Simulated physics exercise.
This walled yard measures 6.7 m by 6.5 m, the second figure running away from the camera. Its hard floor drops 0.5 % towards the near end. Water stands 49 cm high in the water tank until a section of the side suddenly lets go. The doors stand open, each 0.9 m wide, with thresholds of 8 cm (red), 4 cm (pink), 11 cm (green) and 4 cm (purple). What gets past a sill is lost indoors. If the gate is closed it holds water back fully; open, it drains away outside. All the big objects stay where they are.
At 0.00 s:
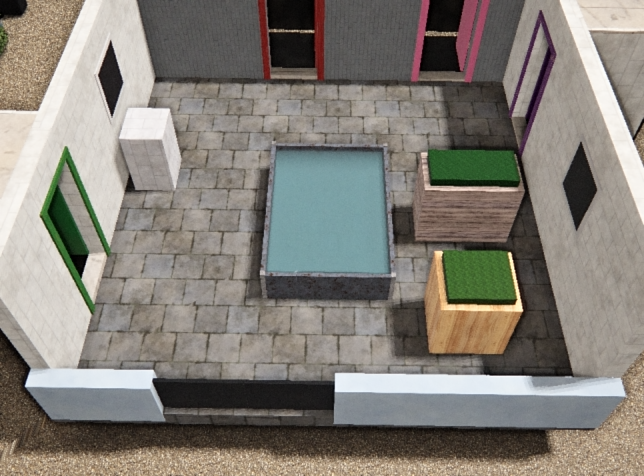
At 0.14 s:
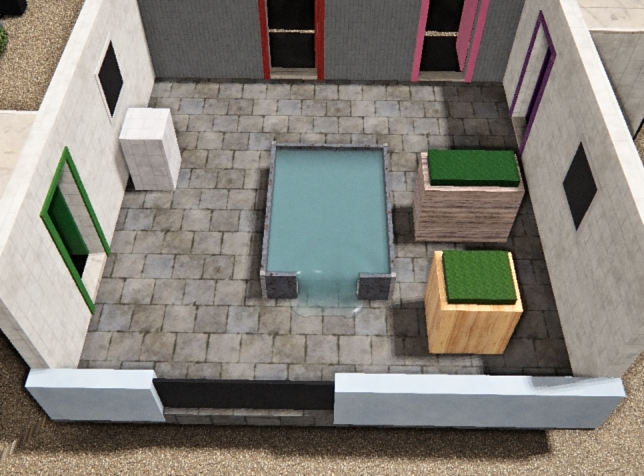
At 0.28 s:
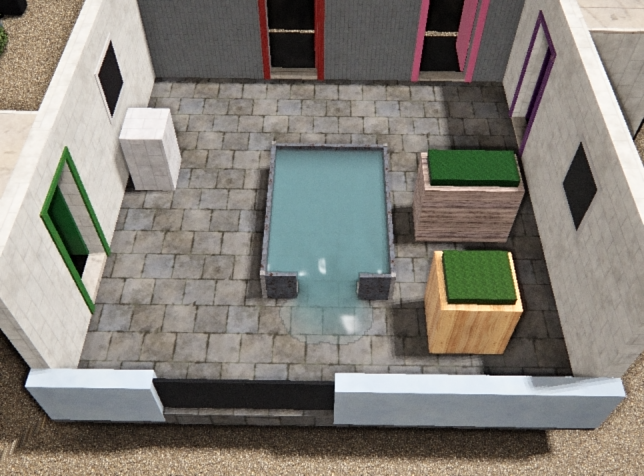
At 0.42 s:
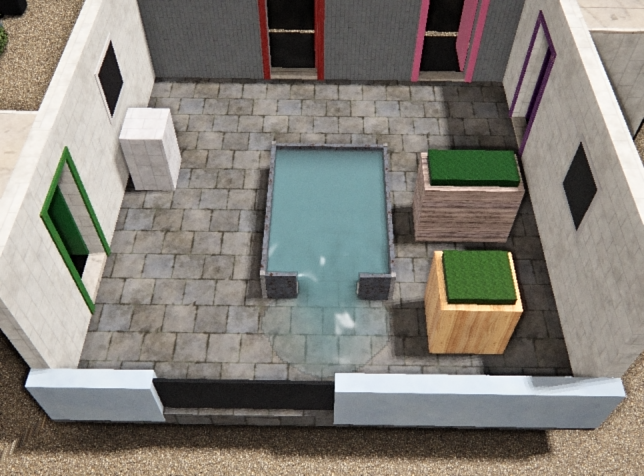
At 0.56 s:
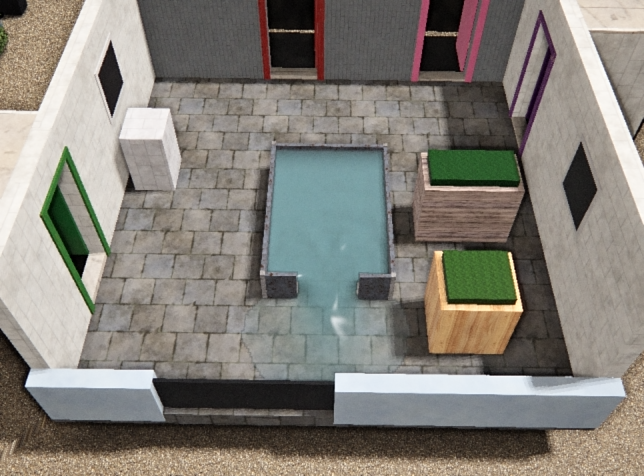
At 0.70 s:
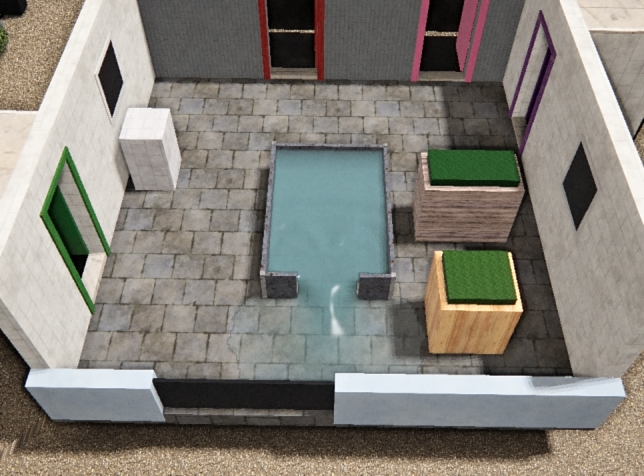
At the start, still water fills a rectangular stone tank in the middle of a walled, paved yard, with two green-topped boxes to its right. A gap opens in the tank's near side, and water pours through, spreading toward the viewer in a thin, clear sheet across the grey paving.
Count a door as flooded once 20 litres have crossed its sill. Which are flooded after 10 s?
Door by door: At the red door it does not reach the limit; at the pink door it keeps below the limit; at the green door it does not reach the limit; at the purple door it keeps below the limit.
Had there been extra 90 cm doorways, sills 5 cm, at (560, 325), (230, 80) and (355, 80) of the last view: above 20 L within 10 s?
In that order: Past it, under, under.
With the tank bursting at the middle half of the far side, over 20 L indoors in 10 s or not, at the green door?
Then: Green below.
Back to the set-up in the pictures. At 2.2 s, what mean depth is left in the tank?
Some 34 cm.
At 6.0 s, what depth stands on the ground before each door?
Depths in cm: Red 0, pink 0, green 8, purple 3.
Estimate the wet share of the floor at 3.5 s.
About 30 per cent.
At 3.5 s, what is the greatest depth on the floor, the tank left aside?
About 28 cm.
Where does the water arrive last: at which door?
Last comes the red one.
After 1.4 s water covers 10 % of the floor and is deepest (30 cm) near (319, 398); red door not reached, pink door not reached, green door not reached, purple door not reached.
After 2.2 s water covers 20 % of the floor and is deepest (30 cm) near (319, 398); red door not reached, pink door not reached, green door not reached, purple door not reached.
After 3.5 s water covers 30 % of the floor and is deepest (28 cm) near (540, 402); red door not reached, pink door not reached, green door 10 cm at the sill, 0 L in, purple door not reached.
After 6.0 s water covers 60 % of the floor and is deepest (17 cm) near (319, 398); red door not reached, pink door not reached, green door 8 cm at the sill, 0 L in, purple door 3 cm at the sill, 0 L in.
After 10.0 s water covers 90 % of the floor and is deepest (13 cm) near (347, 399); red door 5 cm at the sill, 0 L in, pink door 6 cm at the sill, 4 L in, green door 5 cm at the sill, 0 L in, purple door 3 cm at the sill, 0 L in.
